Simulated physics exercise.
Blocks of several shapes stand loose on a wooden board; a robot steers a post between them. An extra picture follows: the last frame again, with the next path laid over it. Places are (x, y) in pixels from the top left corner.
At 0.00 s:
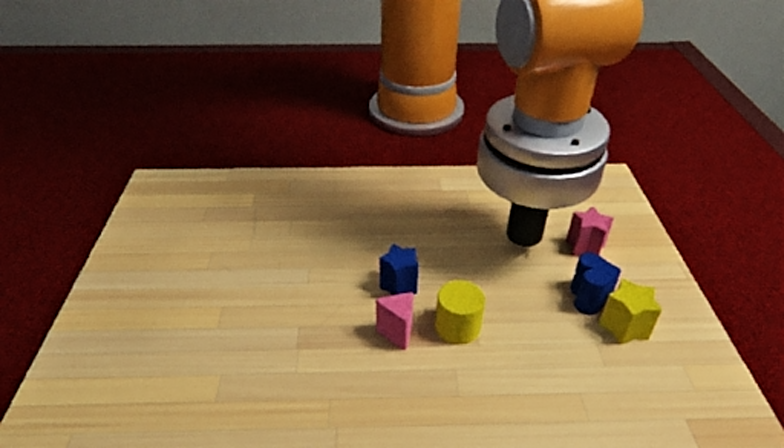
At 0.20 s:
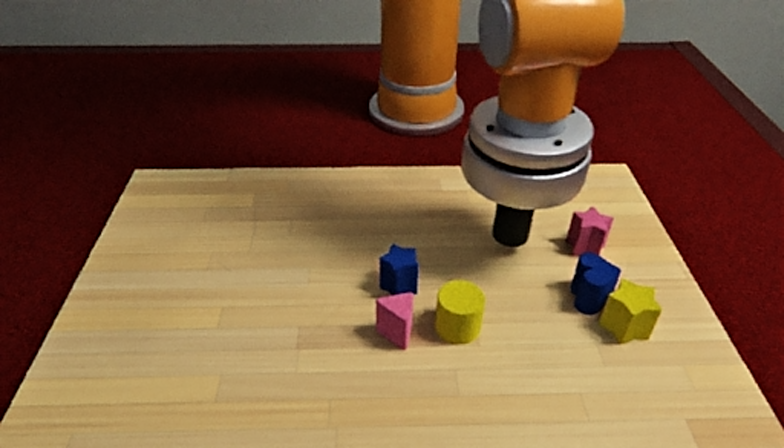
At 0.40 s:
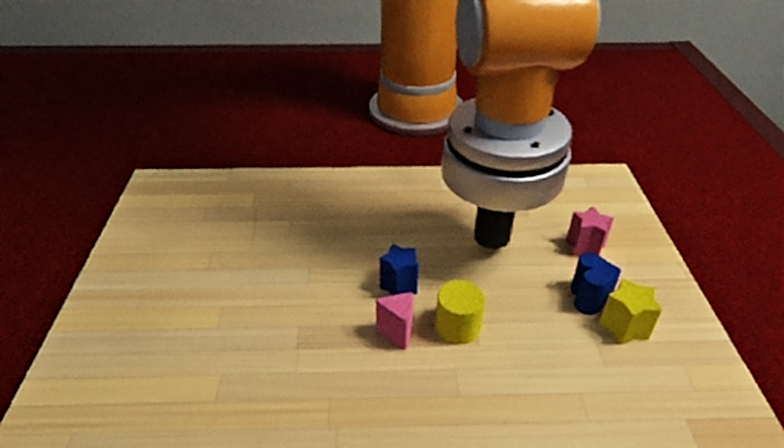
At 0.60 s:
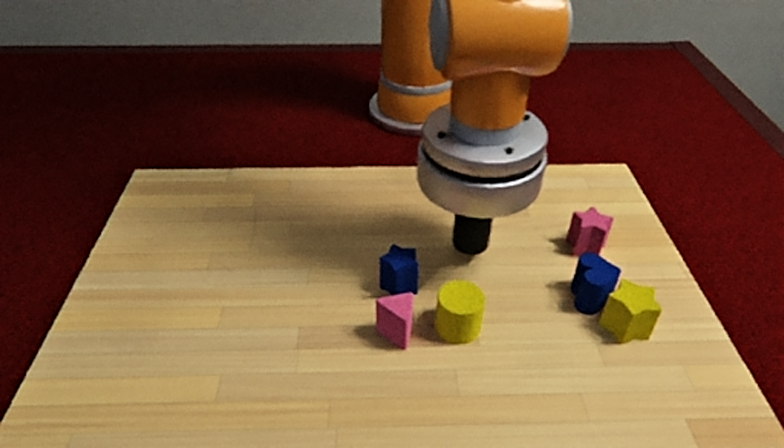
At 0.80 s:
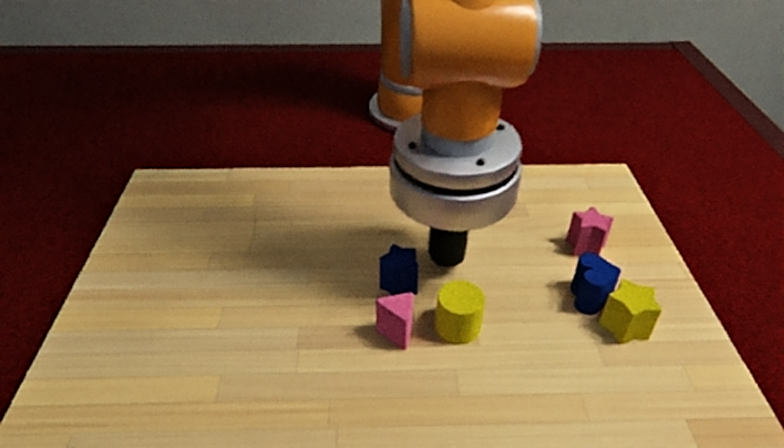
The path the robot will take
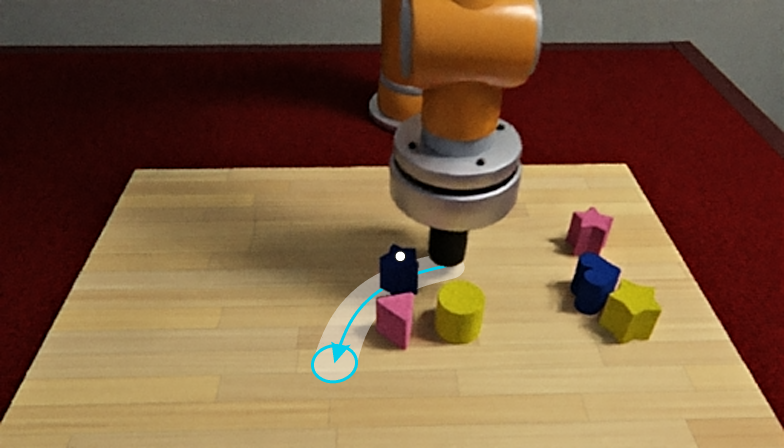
At first, a robot arm holds a dark post over a wooden board, near a pink star and other loose blue, yellow and pink blocks. The post then moves steadily left, drawing slightly nearer the viewer late on, until it is beside the blue star-shaped block, while every block stays still.
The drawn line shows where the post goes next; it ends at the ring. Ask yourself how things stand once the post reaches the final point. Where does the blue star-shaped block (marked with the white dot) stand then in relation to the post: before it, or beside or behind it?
It is driven along in front.
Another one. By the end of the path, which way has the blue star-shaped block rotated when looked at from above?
From overhead, anticlockwise.
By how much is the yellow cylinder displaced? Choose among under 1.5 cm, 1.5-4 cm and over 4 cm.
The answer is under 1.5 cm.
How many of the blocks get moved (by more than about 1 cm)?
My best guess is that a single block moves over 1 cm.
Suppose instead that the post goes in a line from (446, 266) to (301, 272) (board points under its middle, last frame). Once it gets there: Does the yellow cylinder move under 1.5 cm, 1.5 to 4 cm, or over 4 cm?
My prediction: Under 1.5 cm.
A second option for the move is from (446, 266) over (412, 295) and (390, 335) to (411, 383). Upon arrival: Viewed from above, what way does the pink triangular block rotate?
The pink triangular block rotates clockwise.
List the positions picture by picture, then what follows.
In the first frame, post tip (524, 235); block tops, pink triangular block (398, 303); blue star-shaped block (400, 256); yellow cylinder (461, 296).
In the second frame, post (511, 235); blocks unchanged.
In the third frame, post (492, 237); blocks unchanged.
In the fourth frame, post (470, 243); blocks unchanged.
In the fifth frame, post (447, 254); pink triangular block (398, 303); blue star-shaped block (400, 256); yellow cylinder (461, 296).
Path on the board, from (446, 266) through (395, 282) and (355, 315) to (335, 363); the dot is on the blue star-shaped block.
On the path given first. One third of the way, post (394, 271); blue star-shaped block (369, 274), turned 30° anticlockwise.
Two thirds of the way, post (354, 303); blue star-shaped block (332, 309), turned 55° anticlockwise.
At the end, post (333, 352); pink triangular block in place; blue star-shaped block (300, 357), turned 40° anticlockwise; yellow cylinder in place.
